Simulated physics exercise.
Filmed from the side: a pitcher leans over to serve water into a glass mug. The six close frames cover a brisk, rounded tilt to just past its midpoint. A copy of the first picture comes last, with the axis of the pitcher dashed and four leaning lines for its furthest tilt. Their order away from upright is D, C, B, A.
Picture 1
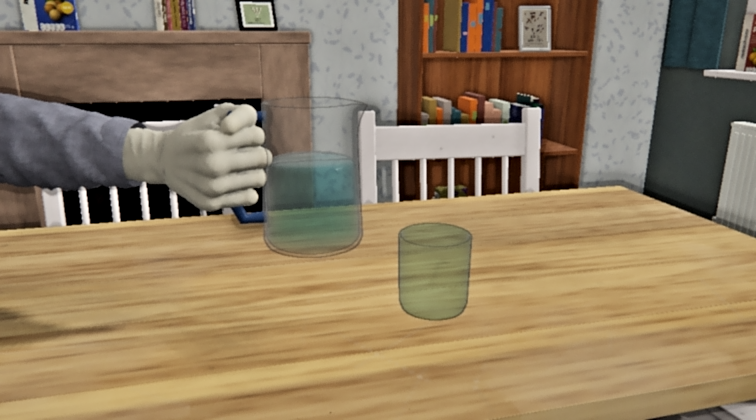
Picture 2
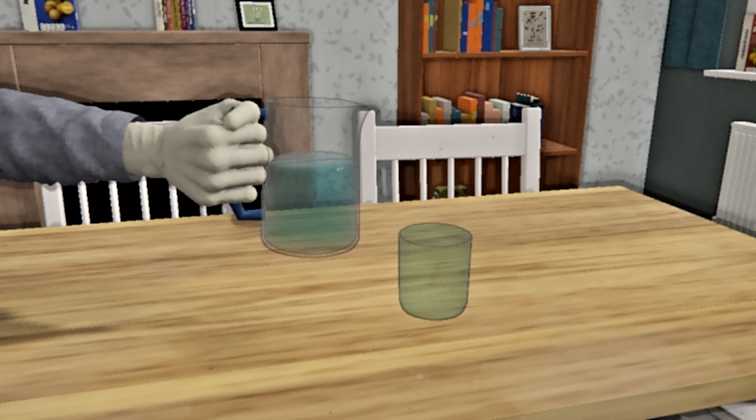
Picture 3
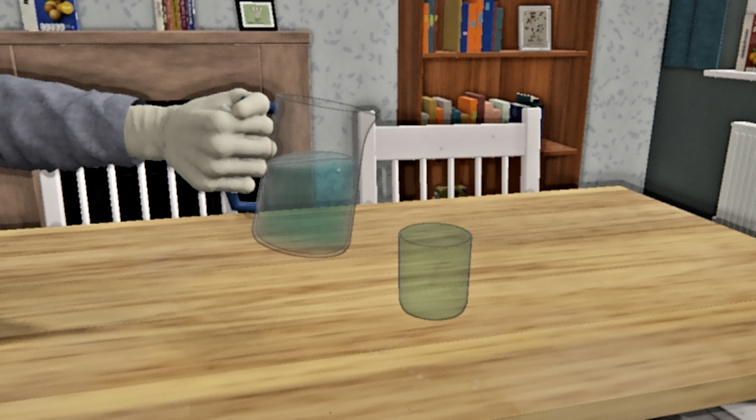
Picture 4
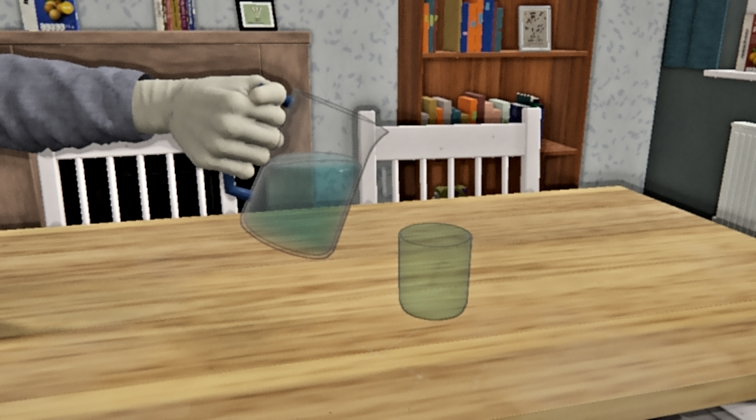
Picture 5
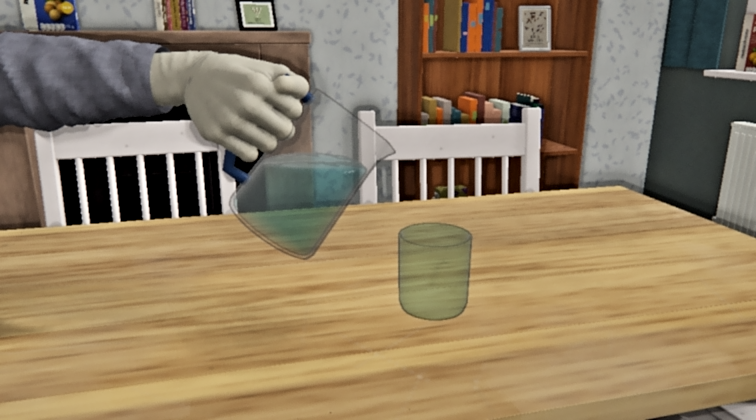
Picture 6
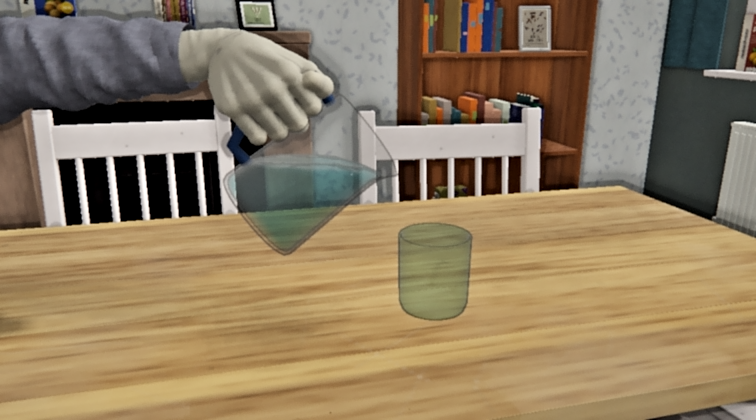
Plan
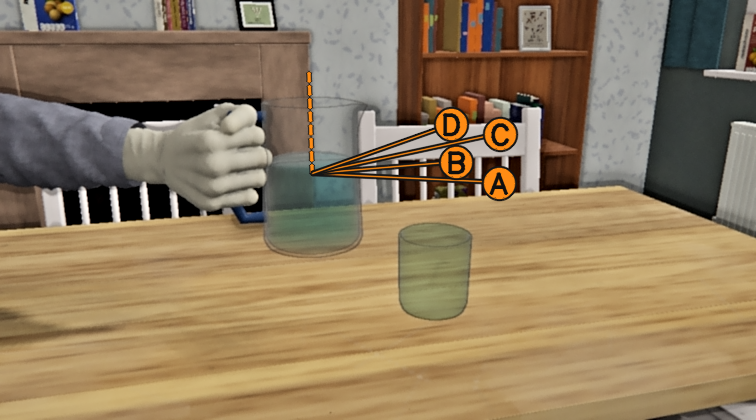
A gloved hand lifts and tilts a pitcher of water rightward near a glass mug.
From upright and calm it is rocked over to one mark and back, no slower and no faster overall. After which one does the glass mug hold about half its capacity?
I would pick line D.
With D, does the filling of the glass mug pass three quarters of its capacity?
No.
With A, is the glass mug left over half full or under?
Over half.
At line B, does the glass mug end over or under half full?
Over.
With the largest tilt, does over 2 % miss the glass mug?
Yes.
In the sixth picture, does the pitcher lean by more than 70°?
No, it does not.
On the marked copy, A at (482, 181); B at (439, 163); C at (483, 136); D at (435, 129).
For line A, the glass mug ends with about 85 % of what it can hold; 21 % of the water is spilt.
For line B, the glass mug ends with about 93 % of what it can hold; 3 % of the water is spilt.
For line C, the glass mug ends with about 71 % of what it can hold.
For line D, the glass mug ends with about 49 % of what it can hold.
